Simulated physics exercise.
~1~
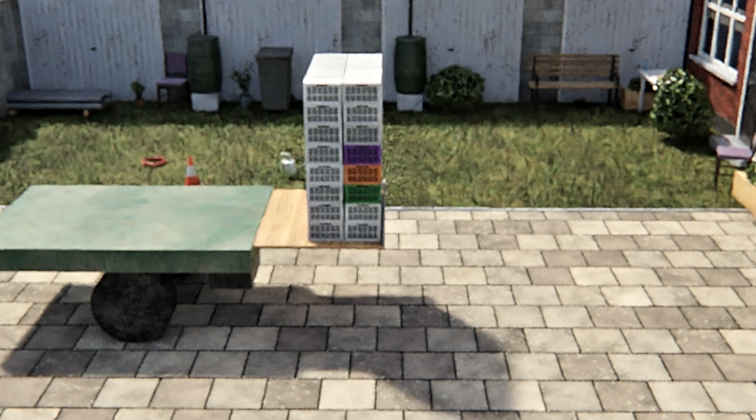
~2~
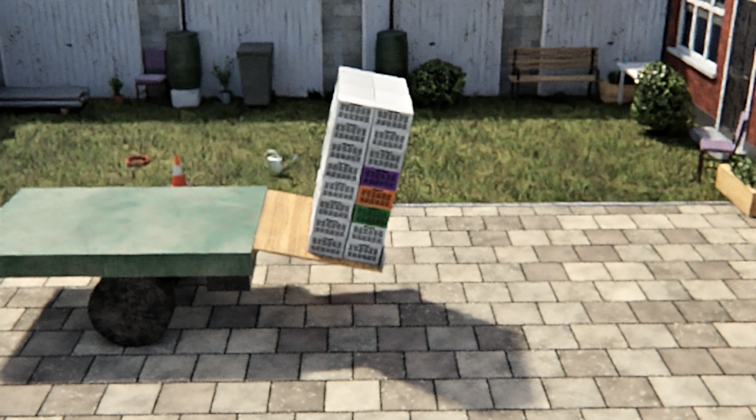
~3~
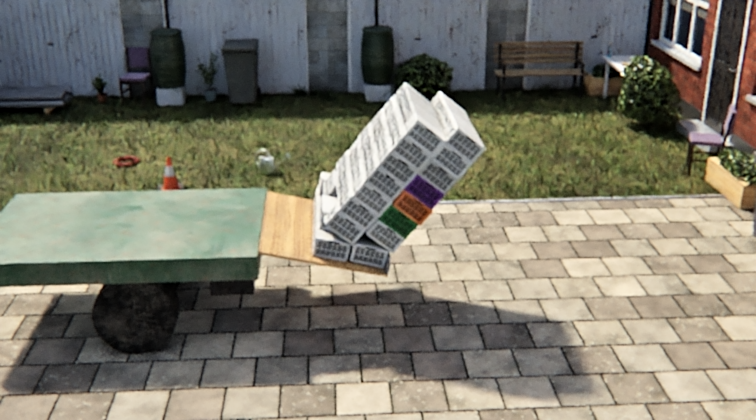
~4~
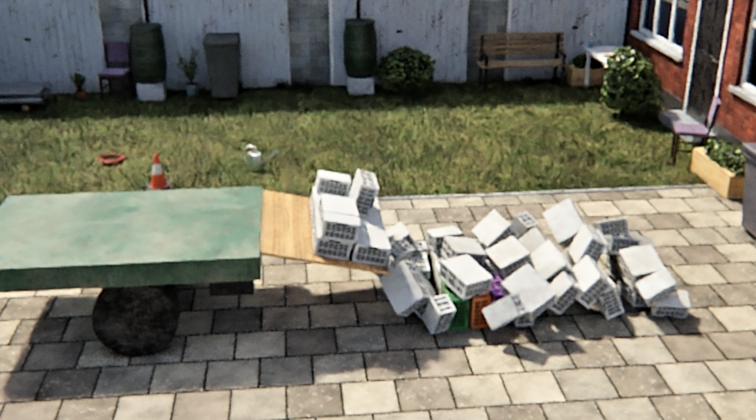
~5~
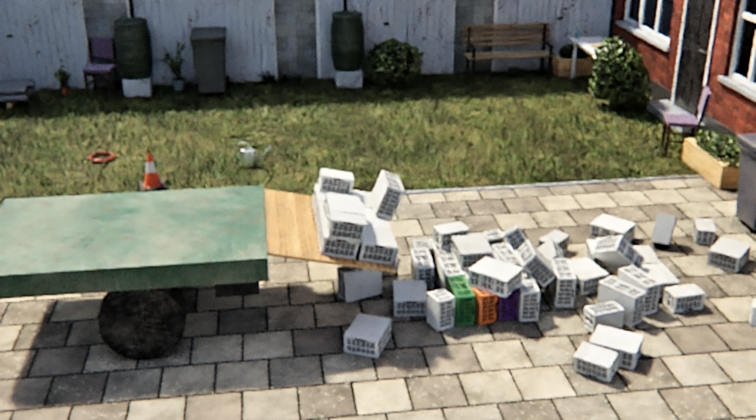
In a paved yard beside a lawn, a wooden flap at the end of a green flat-bed tilted down, and the tall stack of mostly white crates on it leaned right and toppled, scattering most across the paving while a few stayed on the flap.
